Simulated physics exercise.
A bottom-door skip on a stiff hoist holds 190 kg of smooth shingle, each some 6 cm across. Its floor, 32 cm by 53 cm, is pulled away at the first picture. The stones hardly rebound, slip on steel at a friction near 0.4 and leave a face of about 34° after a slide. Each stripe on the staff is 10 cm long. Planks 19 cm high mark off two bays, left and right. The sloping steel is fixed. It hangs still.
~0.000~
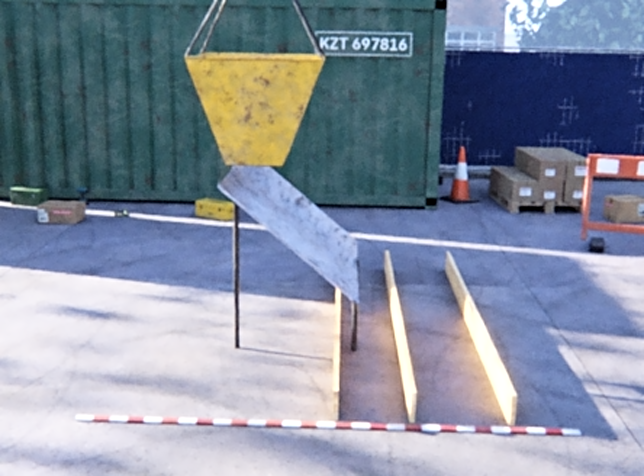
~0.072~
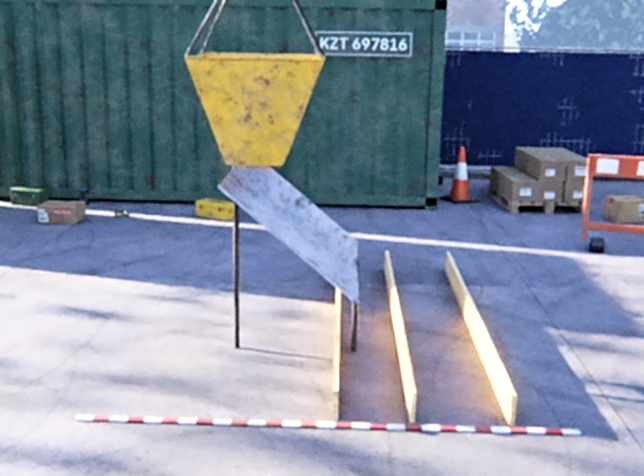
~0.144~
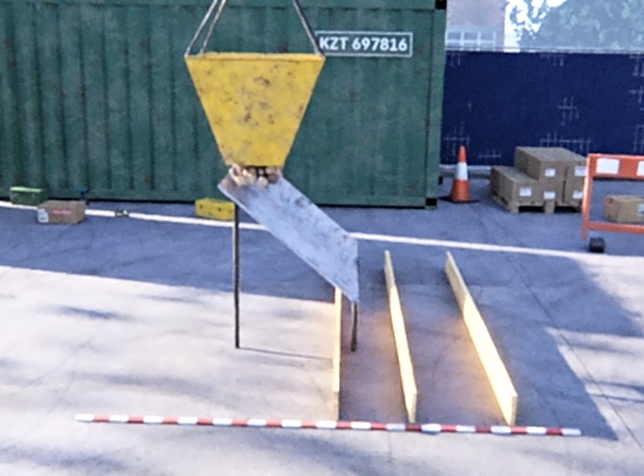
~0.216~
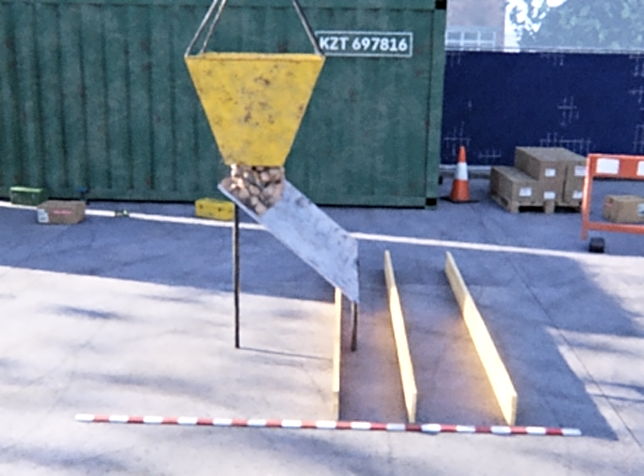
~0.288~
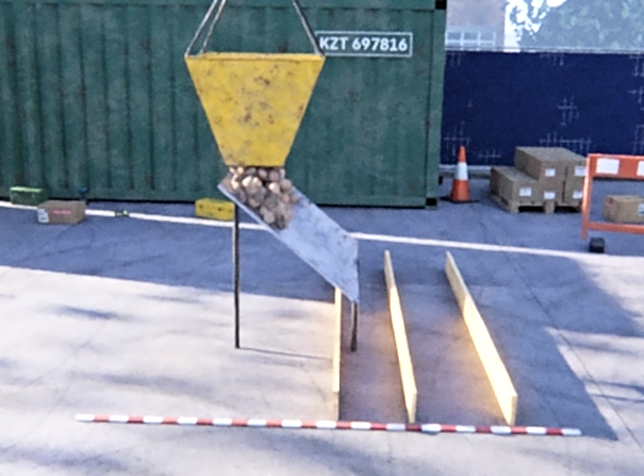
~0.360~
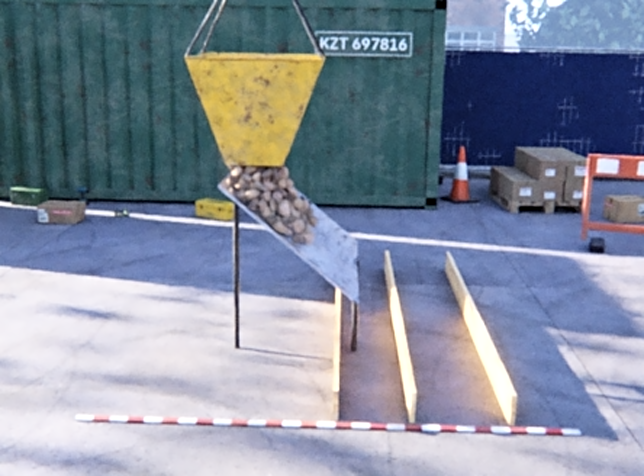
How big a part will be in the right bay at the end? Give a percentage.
Close to 88 in a hundred.
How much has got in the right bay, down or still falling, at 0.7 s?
Some 5 per cent.
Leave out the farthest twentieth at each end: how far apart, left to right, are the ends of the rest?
About 70 cm.
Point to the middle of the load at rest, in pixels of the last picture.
Around (446, 370).
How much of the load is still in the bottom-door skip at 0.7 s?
It holds some 25 per cent.
After 0.7 s, 23 % in the bottom-door skip, 60 % on the steel, 2 % falling or lying left of the bays, 12 % falling or lying in the left bay, 3 % falling or lying in the right bay; the stones farthest right are at (437, 361).
After 1.1 s, 0 % in the bottom-door skip, 41 % on the steel, 22 % falling or lying in the left bay, 37 % falling or lying in the right bay; the stones farthest right are at (485, 370).
After 1.7 s, 0 % in the bottom-door skip, 17 % falling or lying in the left bay, 82 % falling or lying in the right bay; the stones farthest right are at (498, 375).
After 2.6 s, 0 % in the bottom-door skip, 11 % falling or lying in the left bay, 88 % falling or lying in the right bay; the stones farthest right are at (504, 381).
After 4.5 s, 0 % in the bottom-door skip, 11 % in the left bay, 88 % in the right bay; the stones farthest right are at (504, 381).
